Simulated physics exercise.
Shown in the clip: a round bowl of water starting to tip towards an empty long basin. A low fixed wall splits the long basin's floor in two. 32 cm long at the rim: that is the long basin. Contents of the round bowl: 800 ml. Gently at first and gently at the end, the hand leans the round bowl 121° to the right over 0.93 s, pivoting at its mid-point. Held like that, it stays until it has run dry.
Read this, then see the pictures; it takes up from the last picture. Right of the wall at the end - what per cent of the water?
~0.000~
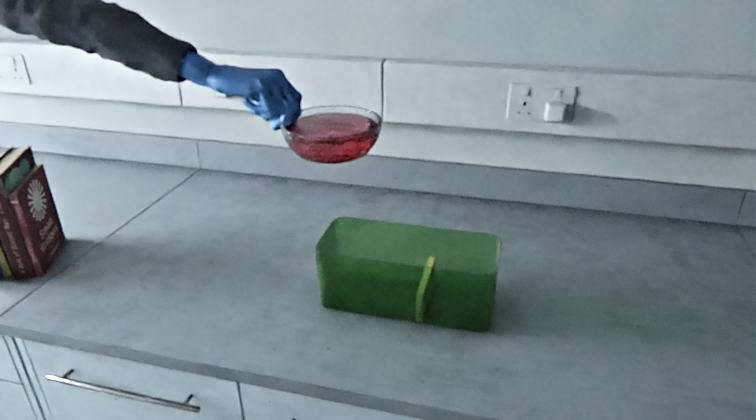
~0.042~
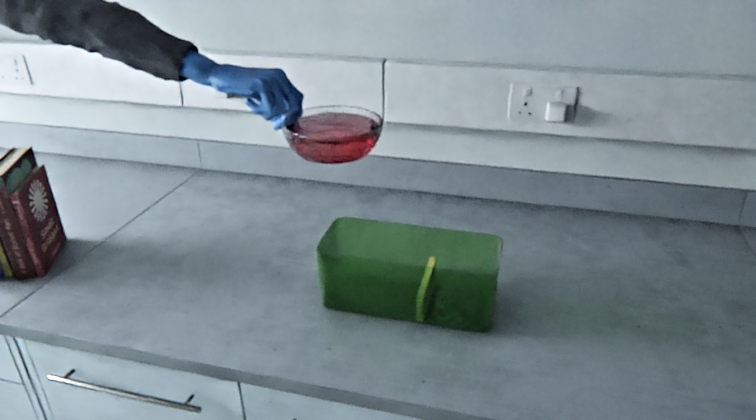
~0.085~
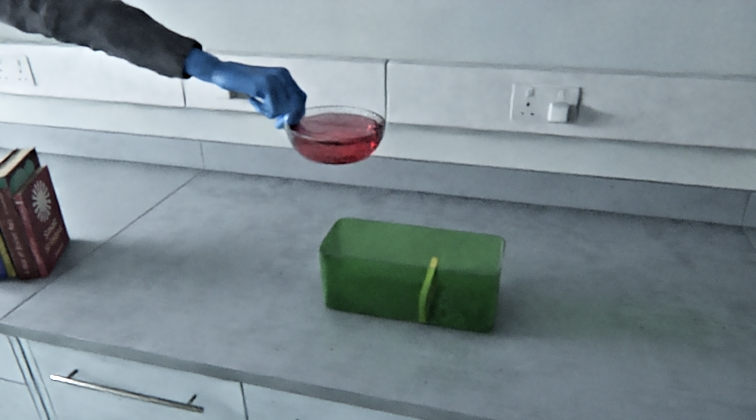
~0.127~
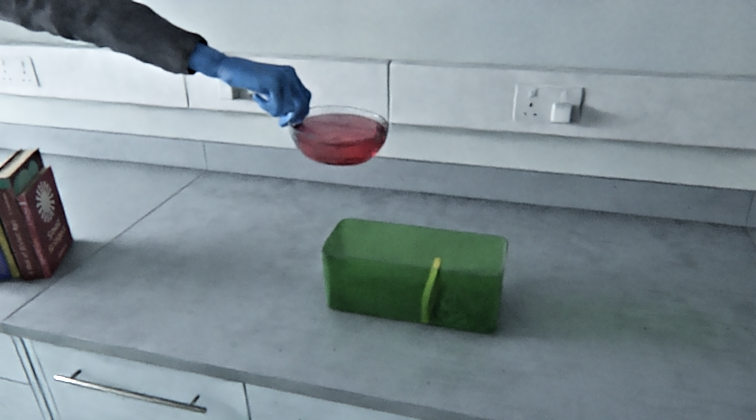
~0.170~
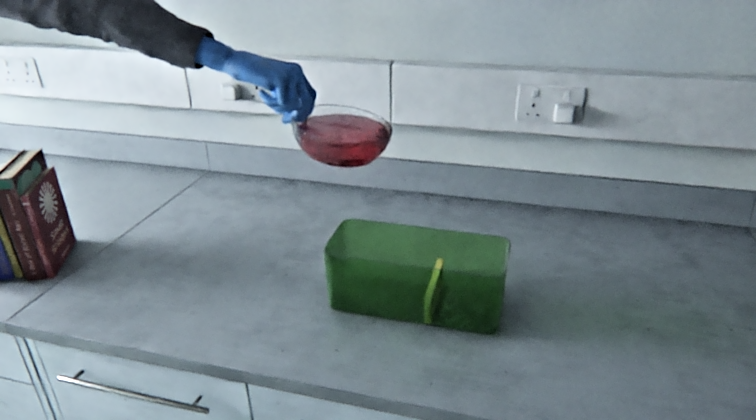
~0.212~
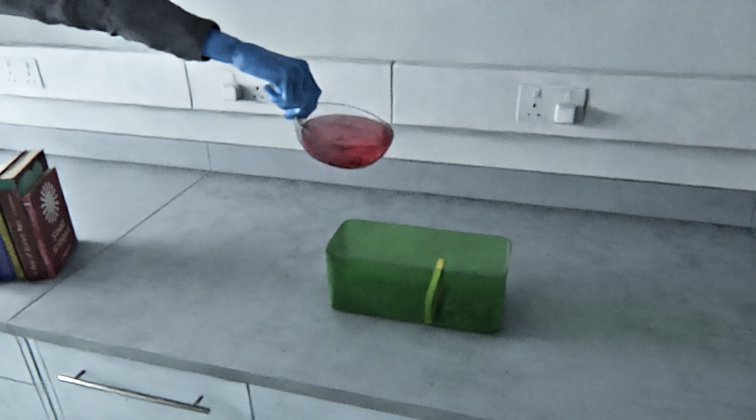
Near 30 per cent.
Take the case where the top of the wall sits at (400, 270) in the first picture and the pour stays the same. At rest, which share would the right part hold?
Around 70 %, I'd say.
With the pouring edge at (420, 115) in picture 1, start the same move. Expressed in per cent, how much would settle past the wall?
Then I'd expect something near 70 per cent.
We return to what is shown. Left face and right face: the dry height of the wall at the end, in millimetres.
Measured: Left around 40 mm, right around 44 mm.
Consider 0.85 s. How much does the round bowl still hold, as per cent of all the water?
I'd say some 0 per cent remains.
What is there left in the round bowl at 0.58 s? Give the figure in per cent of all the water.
Roughly 14 per cent.
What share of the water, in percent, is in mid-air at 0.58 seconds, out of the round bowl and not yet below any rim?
It comes to about 60 percent.
After 0.58 s the tilt is 83° and 15 per cent is still to pour, 9 is left of the wall and 16 right of it.
After 0.85 s the tilt is 119° and 0 per cent is still to pour, 61 is left of the wall and 30 right of it.
After 1.13 s the tilt is 121° and 0 per cent is still to pour, 61 is left of the wall and 30 right of it.
After 1.43 s the tilt is 121° and 0 per cent is still to pour, 61 is left of the wall and 30 right of it.
In the end 61 per cent lies left of the wall, 30 right of it and 9 outside.
